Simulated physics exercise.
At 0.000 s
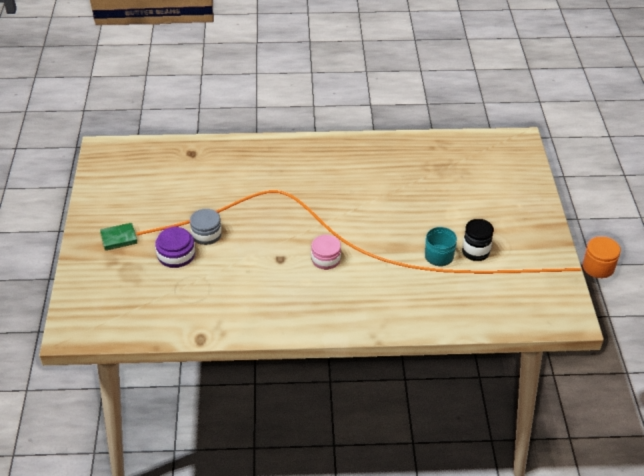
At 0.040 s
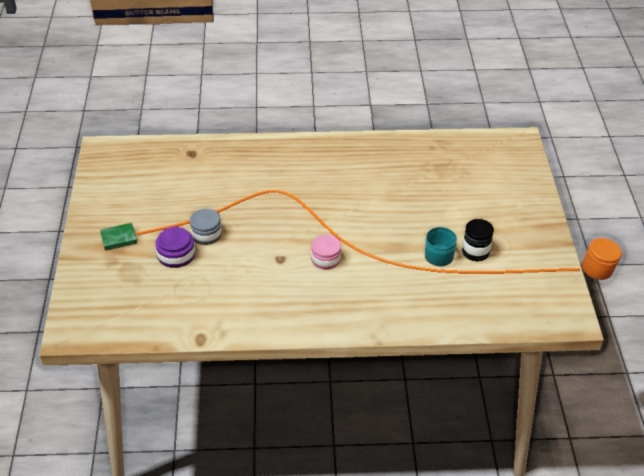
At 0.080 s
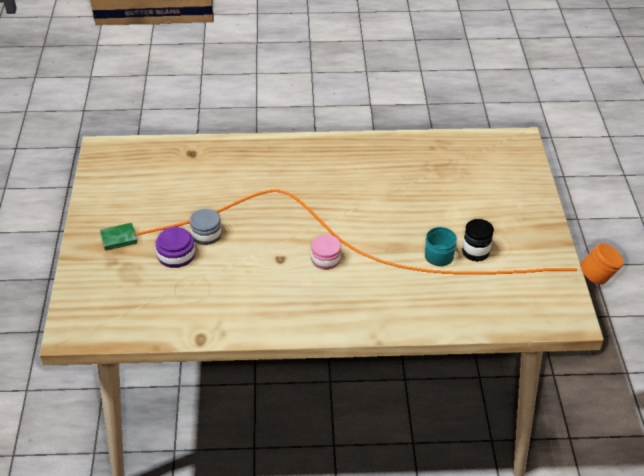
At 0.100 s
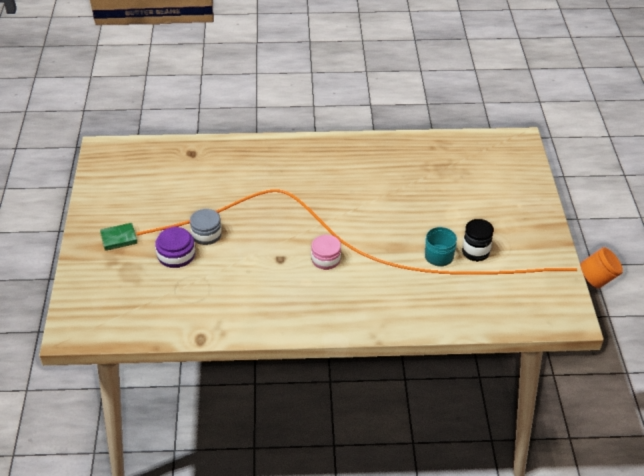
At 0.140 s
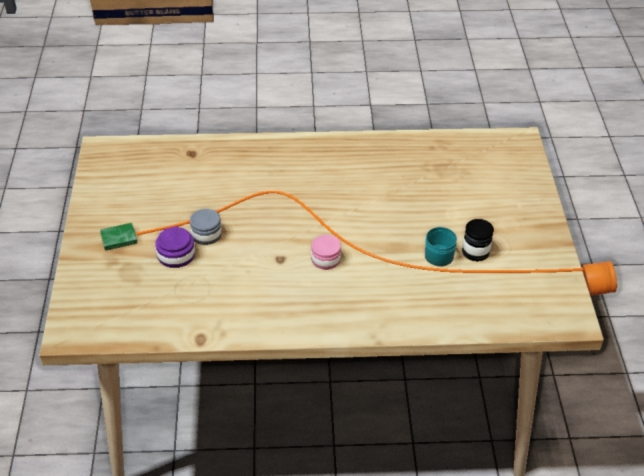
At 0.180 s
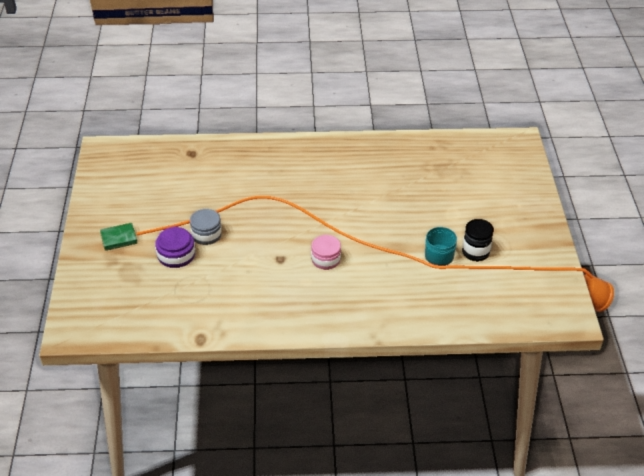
In this clip, an orange container beyond the right edge of a wooden table tilts and moves downward, while its orange cord shifts and straightens slightly across the tabletop; the green object and the jars and cups stay still.
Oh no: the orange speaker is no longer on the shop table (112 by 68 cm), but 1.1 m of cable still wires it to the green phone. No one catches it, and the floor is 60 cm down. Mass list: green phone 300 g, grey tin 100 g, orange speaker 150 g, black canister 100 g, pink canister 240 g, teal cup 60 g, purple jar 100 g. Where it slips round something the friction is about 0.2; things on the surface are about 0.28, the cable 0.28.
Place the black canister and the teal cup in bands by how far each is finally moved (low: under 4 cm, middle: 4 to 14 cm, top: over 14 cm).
Black canister: Low; teal cup: Middle.
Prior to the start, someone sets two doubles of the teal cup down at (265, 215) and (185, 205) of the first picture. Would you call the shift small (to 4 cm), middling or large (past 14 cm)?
First one: A big shift; second one: A slight shift.
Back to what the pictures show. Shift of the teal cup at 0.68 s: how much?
The teal cup is around 8 cm from where it began.
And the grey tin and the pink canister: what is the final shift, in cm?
Final places, approx.: Grey tin 8 cm off, pink canister 0 cm off.
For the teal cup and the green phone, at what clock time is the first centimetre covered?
Approx. times - teal cup: 0.26 s, green phone: 0.30 s.
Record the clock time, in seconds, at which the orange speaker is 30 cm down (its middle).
Reply: Never.
After 0.4 s, the cable's tail end at (154, 234); teal cup 7 cm off its start, orange speaker over the edge, grey tin 7 cm off its start.
After 0.7 s, the cable's tail end at (167, 237); teal cup 7 cm off its start, grey tin 7 cm off its start, green phone 7 cm off its start.
After 0.9 s, the cable's tail end at (172, 237); teal cup 7 cm off its start at (453, 216), green phone 8 cm off its start at (153, 232), grey tin 7 cm off its start at (211, 242).
After 1.2 s, the cable's tail end at (172, 237); teal cup 7 cm off its start, green phone 8 cm off its start, grey tin 7 cm off its start.
After 2.4 s, the cable's tail end at (172, 237); teal cup 7 cm off its start at (453, 216), black canister 0 cm off its start at (480, 227), orange speaker over the edge, green phone 8 cm off its start at (153, 232).
